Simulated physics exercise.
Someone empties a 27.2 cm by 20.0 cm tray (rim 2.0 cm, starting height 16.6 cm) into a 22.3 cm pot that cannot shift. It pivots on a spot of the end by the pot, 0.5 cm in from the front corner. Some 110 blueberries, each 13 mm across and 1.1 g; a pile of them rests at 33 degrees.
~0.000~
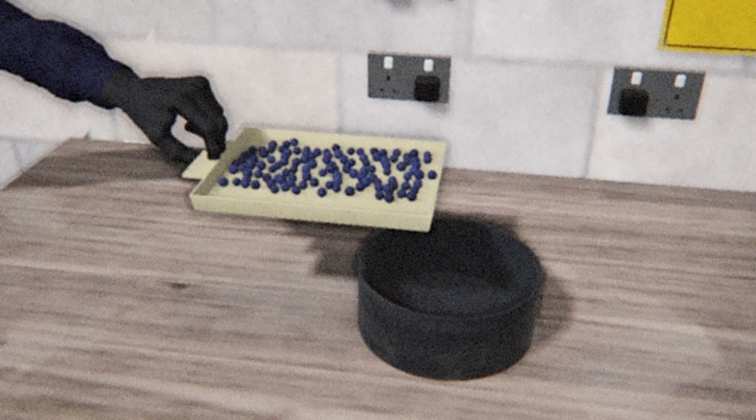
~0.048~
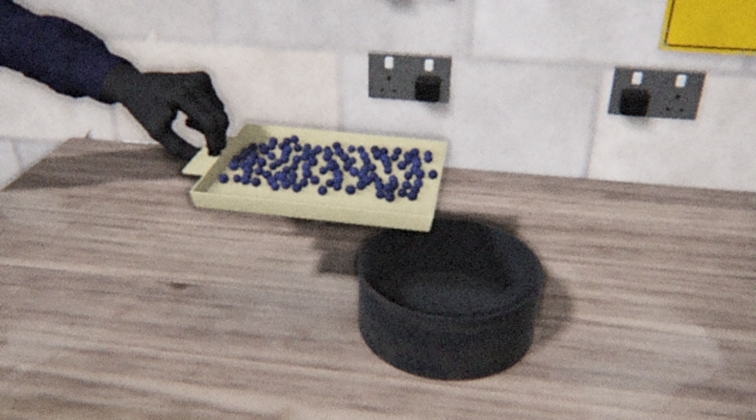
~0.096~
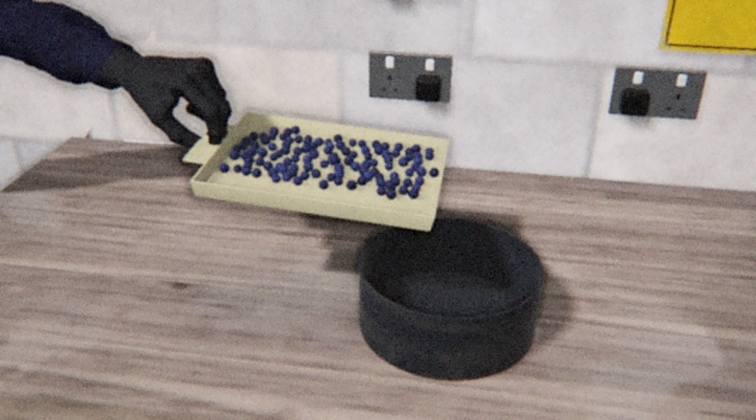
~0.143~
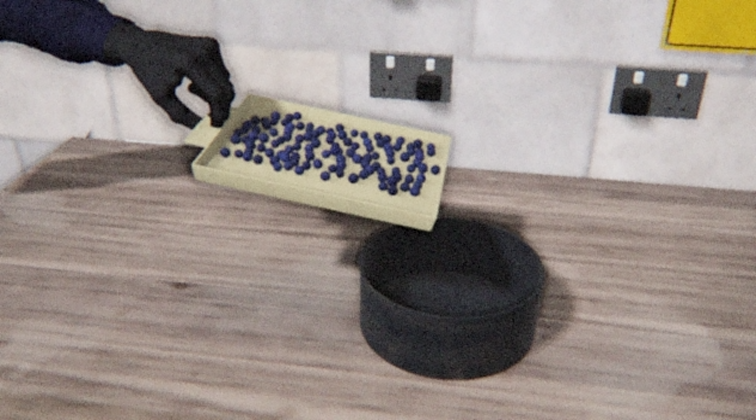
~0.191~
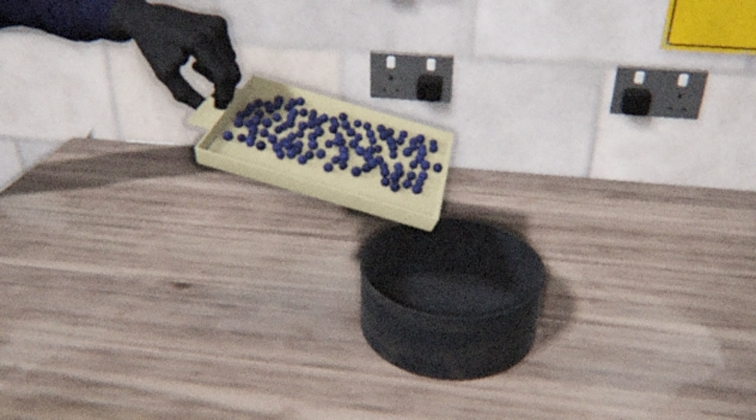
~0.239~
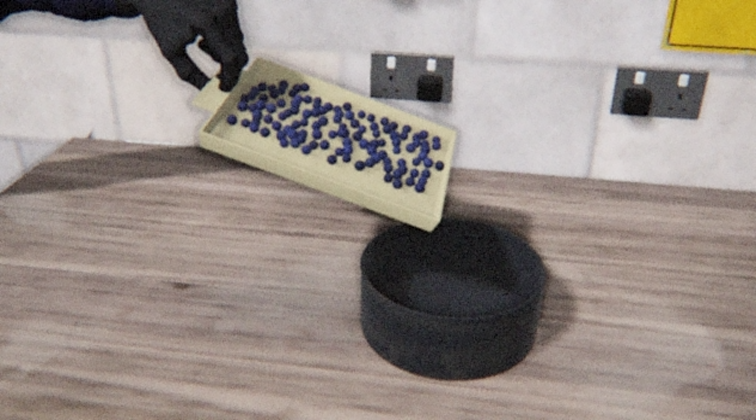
A pale yellow tray scattered with small dark blue berries sat level at first, then a black-gloved hand lifted its left end steadily, slanting it down to the right beside a round black pot.
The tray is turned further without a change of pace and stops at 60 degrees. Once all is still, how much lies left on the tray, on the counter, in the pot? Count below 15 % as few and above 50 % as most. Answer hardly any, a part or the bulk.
Tray: The bulk, counter: Hardly any, pot: A part.
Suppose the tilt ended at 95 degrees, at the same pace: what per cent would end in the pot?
Then about 90 per cent.
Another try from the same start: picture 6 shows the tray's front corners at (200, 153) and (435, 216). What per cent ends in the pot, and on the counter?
Pot 0, counter 5.
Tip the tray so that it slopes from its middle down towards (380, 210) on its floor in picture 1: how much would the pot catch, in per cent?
Some 20 per cent.
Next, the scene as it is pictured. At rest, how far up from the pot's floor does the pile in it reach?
About 1.5 cm.
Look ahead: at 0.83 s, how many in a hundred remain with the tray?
Some 80 per cent of the load.
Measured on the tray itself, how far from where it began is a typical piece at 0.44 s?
Roughly 4 cm.
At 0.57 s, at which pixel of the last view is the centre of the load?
At about (427, 146).
After 0.44 s, tilt 40 degrees; the tray holds 100 %, the pot 0 %.
After 0.57 s, tilt 54 degrees; the tray holds 100 %, the pot 0 %.
Then, at 0.83 s, tilt 60 degrees; the tray holds 80 %, the pot 10 %.
At rest (1.7 s), tray 75 %, counter 0 %, pot 25 %.
